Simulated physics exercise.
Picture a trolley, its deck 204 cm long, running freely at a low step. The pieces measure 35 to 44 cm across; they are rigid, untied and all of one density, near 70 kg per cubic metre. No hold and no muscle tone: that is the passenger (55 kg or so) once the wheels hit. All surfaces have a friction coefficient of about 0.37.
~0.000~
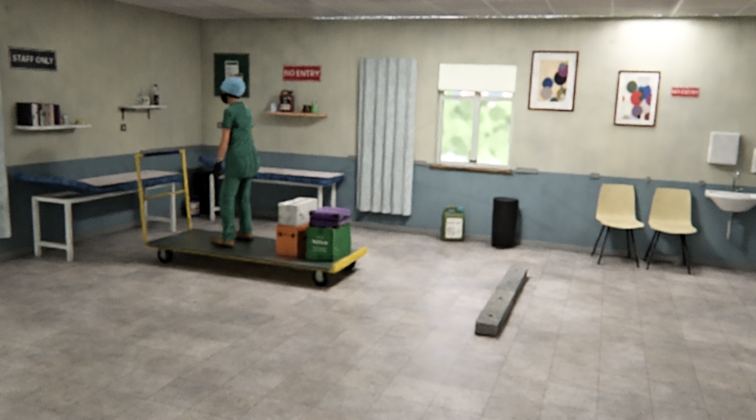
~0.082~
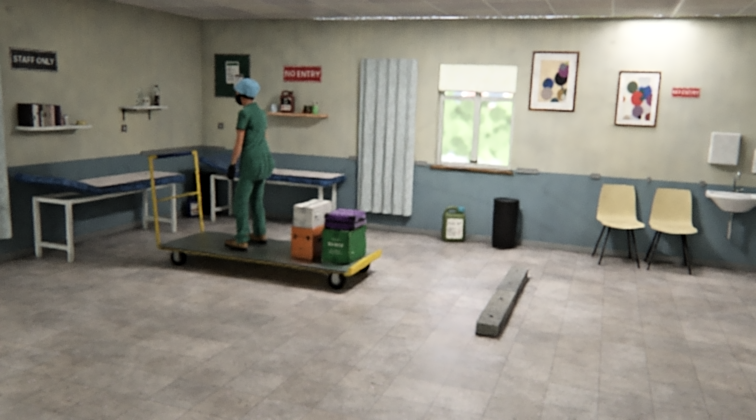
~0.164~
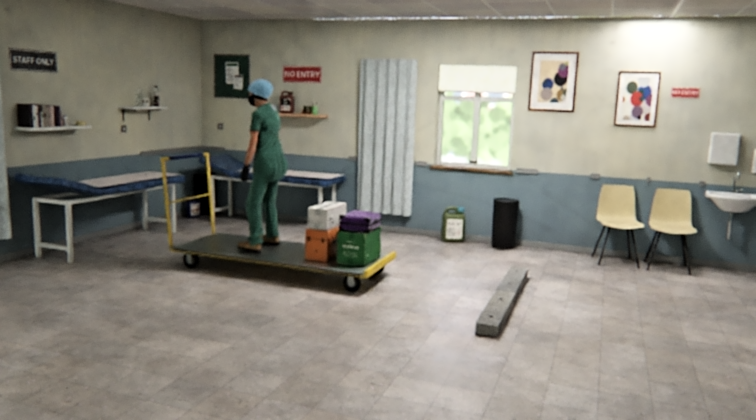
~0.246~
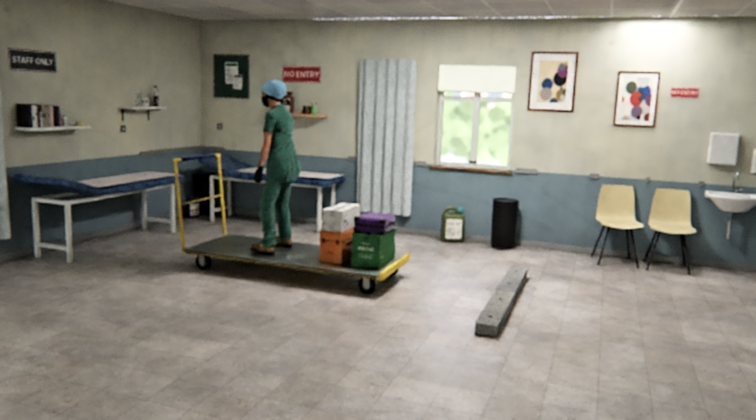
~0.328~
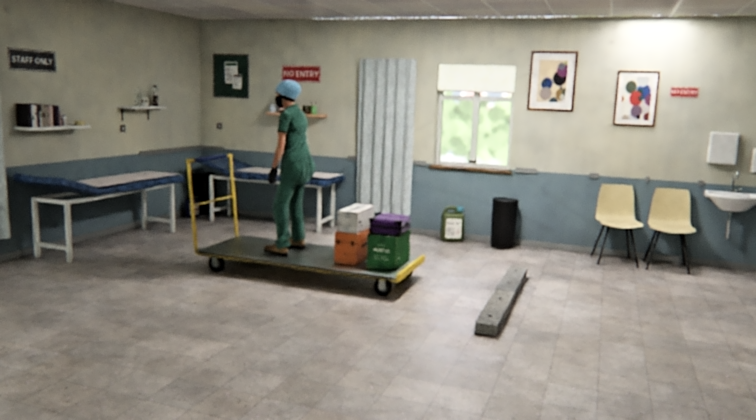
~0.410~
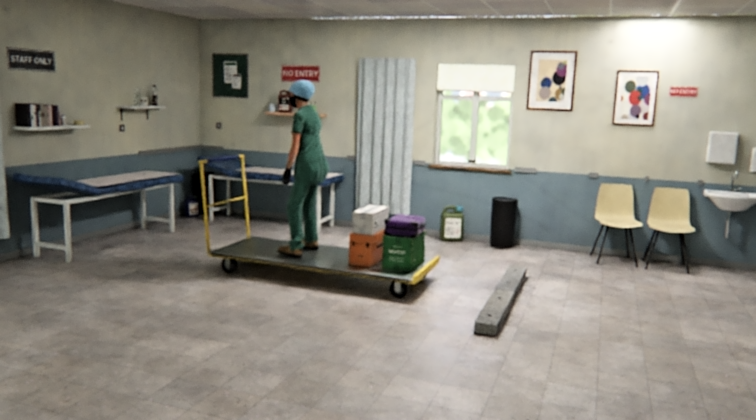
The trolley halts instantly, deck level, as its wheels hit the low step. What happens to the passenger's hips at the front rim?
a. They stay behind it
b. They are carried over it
They stay behind it (a).
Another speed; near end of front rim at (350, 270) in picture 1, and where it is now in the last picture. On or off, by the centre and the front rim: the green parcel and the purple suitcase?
Then the green one is still in place and the purple one is past the rim.
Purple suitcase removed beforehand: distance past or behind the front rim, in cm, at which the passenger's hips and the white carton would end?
Then hips 50 behind, white 170 past.
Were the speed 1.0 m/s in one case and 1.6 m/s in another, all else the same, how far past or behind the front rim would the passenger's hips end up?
First try: About 90 cm behind; second try: About 70 cm behind.
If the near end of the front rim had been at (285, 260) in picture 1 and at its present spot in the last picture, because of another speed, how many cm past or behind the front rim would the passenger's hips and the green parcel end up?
Hips: 50 cm past; green: 60 cm past.
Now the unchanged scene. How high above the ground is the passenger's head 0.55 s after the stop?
The head is some 90 cm up.
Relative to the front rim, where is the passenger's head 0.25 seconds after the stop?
The head is roughly 90 cm back from the front rim.
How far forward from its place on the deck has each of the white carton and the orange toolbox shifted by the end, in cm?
Forward shift in cm: White 110, orange 15.
Impact comes at 0.78 s.
After 1.03 s the passenger's hips are 67 cm behind the rim, near (434, 201) in the last picture's view.
After 1.33 s the passenger's hips are 40 cm behind the rim, near (463, 227) in the last picture's view.
After 1.78 s the passenger's hips are 43 cm behind the rim, near (460, 227) in the last picture's view.
Final state at 4.8 s, past the rim, white carton and purple suitcase; behind it, green parcel, orange toolbox and the passenger's hips.
